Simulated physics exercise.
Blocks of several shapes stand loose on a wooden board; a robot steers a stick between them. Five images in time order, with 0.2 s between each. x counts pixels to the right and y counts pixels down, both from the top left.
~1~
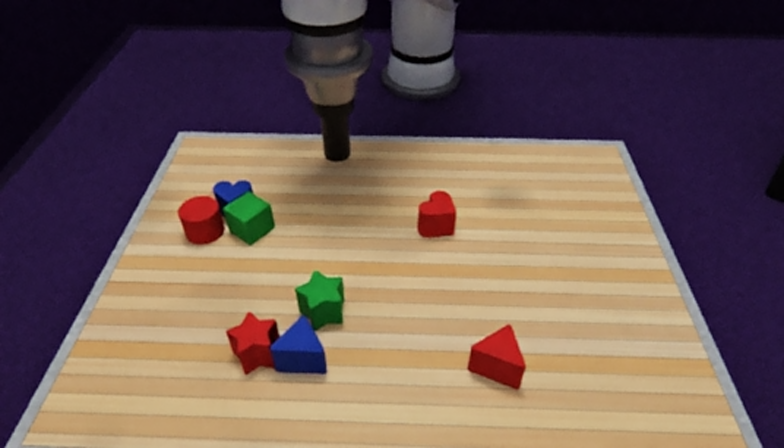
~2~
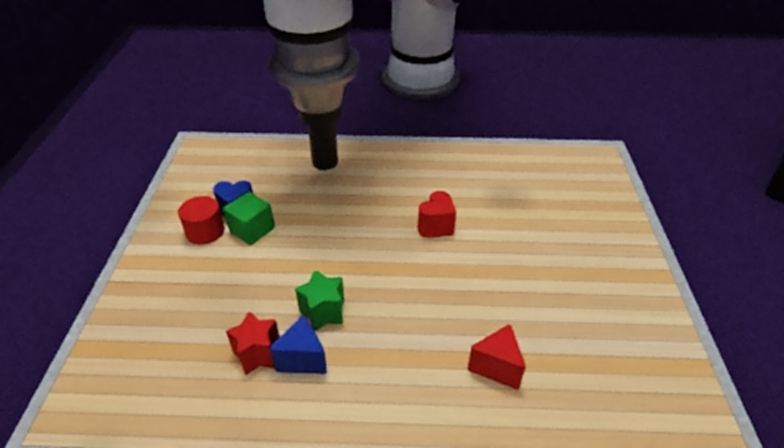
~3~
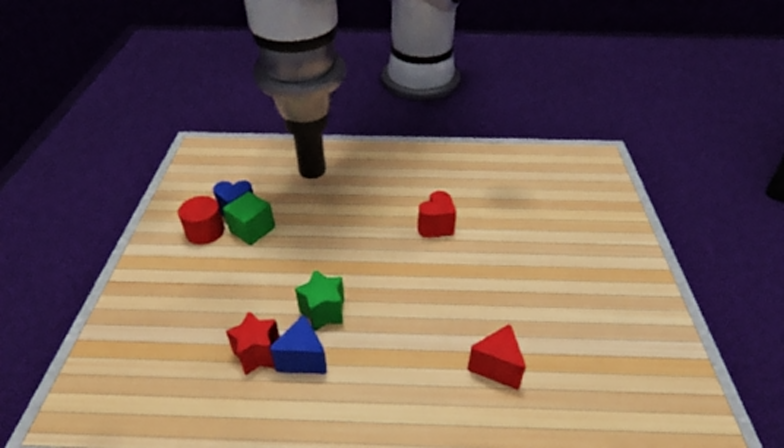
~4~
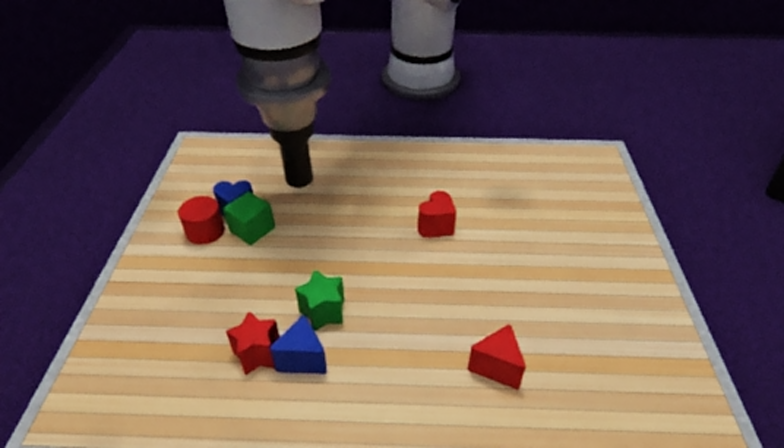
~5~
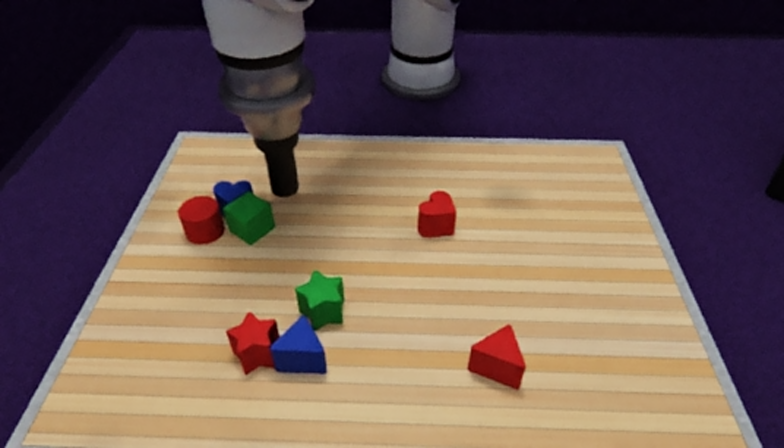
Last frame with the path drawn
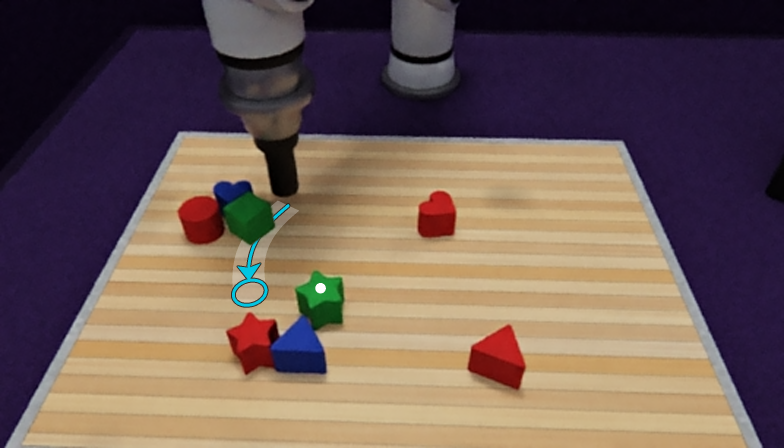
A robot arm holding a dark stick moves slowly left and slightly nearer over the far part of a striped wooden board, ending beside the green block. The fixed view looks down from the front, with purple surroundings and another white robot base behind. A red cylinder, blue heart and green cube cluster at upper left, while a red heart, two stars and two triangles also stay still.
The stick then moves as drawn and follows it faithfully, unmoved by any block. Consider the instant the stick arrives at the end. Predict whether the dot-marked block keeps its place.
That block will keep its spot.
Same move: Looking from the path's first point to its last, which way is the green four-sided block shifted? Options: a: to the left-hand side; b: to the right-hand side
Choice b: To the right-hand side.
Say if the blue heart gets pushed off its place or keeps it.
The push misses it.
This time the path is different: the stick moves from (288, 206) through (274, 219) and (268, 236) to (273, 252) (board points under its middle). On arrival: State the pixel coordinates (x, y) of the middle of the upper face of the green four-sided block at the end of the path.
I think it will end close to (230, 222).
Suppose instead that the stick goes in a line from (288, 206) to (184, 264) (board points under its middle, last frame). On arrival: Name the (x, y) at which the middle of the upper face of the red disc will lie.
Put as a pixel place, it's (178, 213).
The line goes from (288, 206) by way of (264, 230) and (250, 259) to (250, 292); the dot is on the green star-shaped block.
The first path, step by step. One third of the way, stick (260, 213); red disc (190, 210); green four-sided block (228, 219), turned 15° clockwise.
Two thirds of the way, stick (245, 243); red disc (189, 210); green four-sided block (210, 235), turned 55° clockwise.
At the end, stick (245, 275); red disc (189, 210); blue heart unmoved; green four-sided block (210, 235), turned 55° clockwise; green star-shaped block unmoved.
